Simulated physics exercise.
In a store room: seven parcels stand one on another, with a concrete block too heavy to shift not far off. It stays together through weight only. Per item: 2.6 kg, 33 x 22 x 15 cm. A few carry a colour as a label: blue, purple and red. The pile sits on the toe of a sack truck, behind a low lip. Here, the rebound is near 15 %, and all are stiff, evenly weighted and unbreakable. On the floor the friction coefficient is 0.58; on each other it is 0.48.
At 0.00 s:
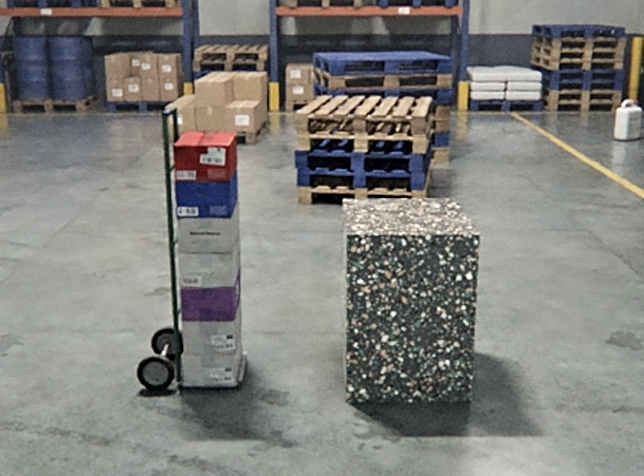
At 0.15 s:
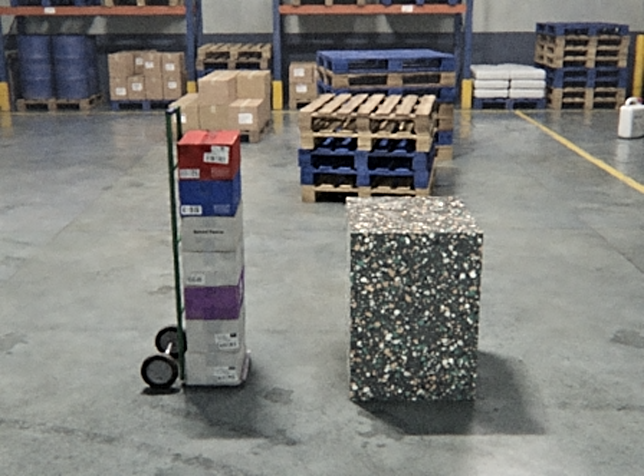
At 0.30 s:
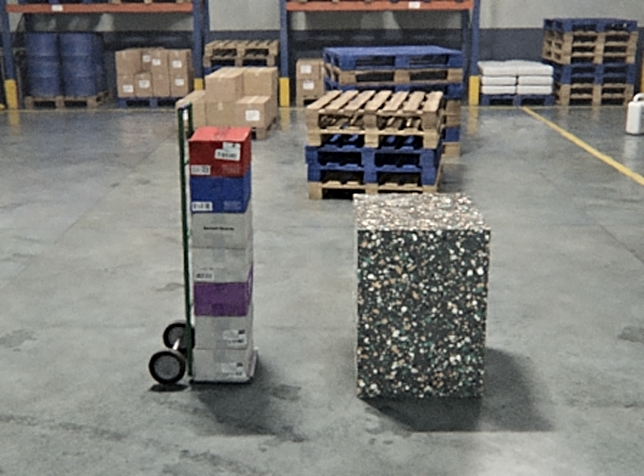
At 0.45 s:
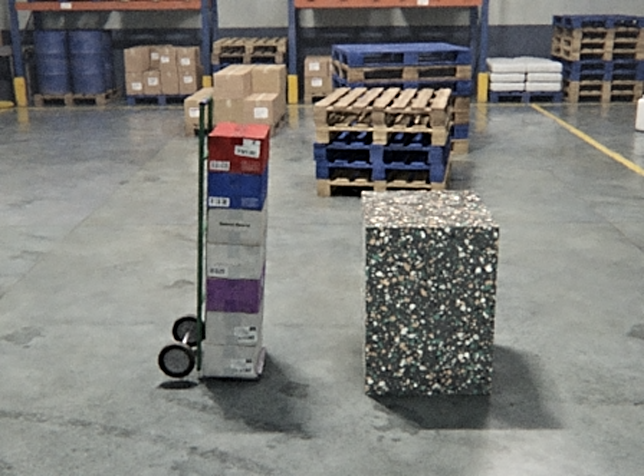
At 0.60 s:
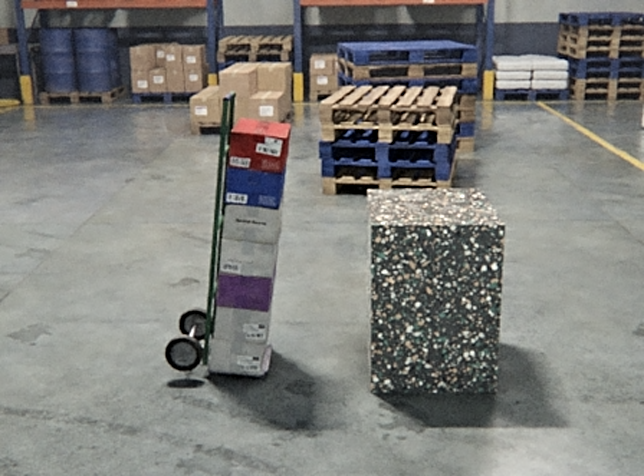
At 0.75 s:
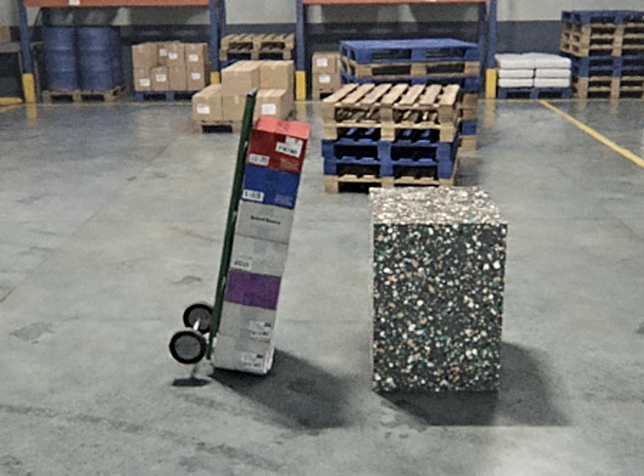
A hand truck carrying a tall stack of boxes, red on top with blue beneath, stood upright beside a speckled block, then gradually leaned forward to the right, the boxes tilting along with it.
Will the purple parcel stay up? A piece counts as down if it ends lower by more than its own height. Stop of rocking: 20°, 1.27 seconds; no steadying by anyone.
Yes.
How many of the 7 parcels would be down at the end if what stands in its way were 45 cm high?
Result - 2.
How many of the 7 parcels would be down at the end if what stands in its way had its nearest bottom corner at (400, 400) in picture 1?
In that setup, 3.
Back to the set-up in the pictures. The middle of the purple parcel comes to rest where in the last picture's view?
I'd put it somewhere near (298, 282).
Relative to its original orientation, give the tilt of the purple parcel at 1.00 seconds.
About 20 degrees.
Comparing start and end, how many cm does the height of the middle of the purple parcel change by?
Lower, by roughly 0 cm.
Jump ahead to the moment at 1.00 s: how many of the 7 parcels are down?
By then, 0.
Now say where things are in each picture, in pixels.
In the first picture (we follow the side turned to the camera; the camera pans a little), truck frame (168, 173) 0° forward; purple parcel (207, 305); red parcel (201, 164); blue parcel (203, 200); no piece has moved.
The second picture shows truck frame (171, 171) 0° forward; purple parcel (211, 304).
The third picture shows truck frame (183, 167) 1° forward; purple parcel (220, 300); red parcel (216, 159) displaced 16 mm; 2 stirred so far.
The fourth picture shows truck frame (201, 162) 4° forward; purple parcel (232, 296) tipped 4°; red parcel (236, 155) tipped 4°; steepest lean 4°, the parcel at (229, 361); 7 stirred so far.
The fifth picture shows truck frame (221, 157) 7° forward; purple parcel (244, 293) tipped 7°; red parcel (257, 152) tipped 7°; 7 stirred so far.
The sixth picture shows truck frame (240, 153) 11° forward; purple parcel (252, 290) tipped 11°; red parcel (277, 151) tipped 11°; blue parcel (270, 187) tipped 11°; 7 stirred so far.
Around 1.00 s, none of the 7 parcels down, 7 disturbed; purple parcel tipped 19°; red parcel tipped 19°.
Around 1.24 s, none of the 7 parcels down, 7 disturbed; purple parcel tipped 32°; red parcel tipped 32°, 9 cm lower.
Finally (2.3 s), 1 of the 7 parcels down; purple parcel tipped 38°; red parcel on its side; blue parcel tipped 37°, 59 mm lower. Seen by the last camera, middles, purple parcel near (298, 282), red parcel near (418, 179).
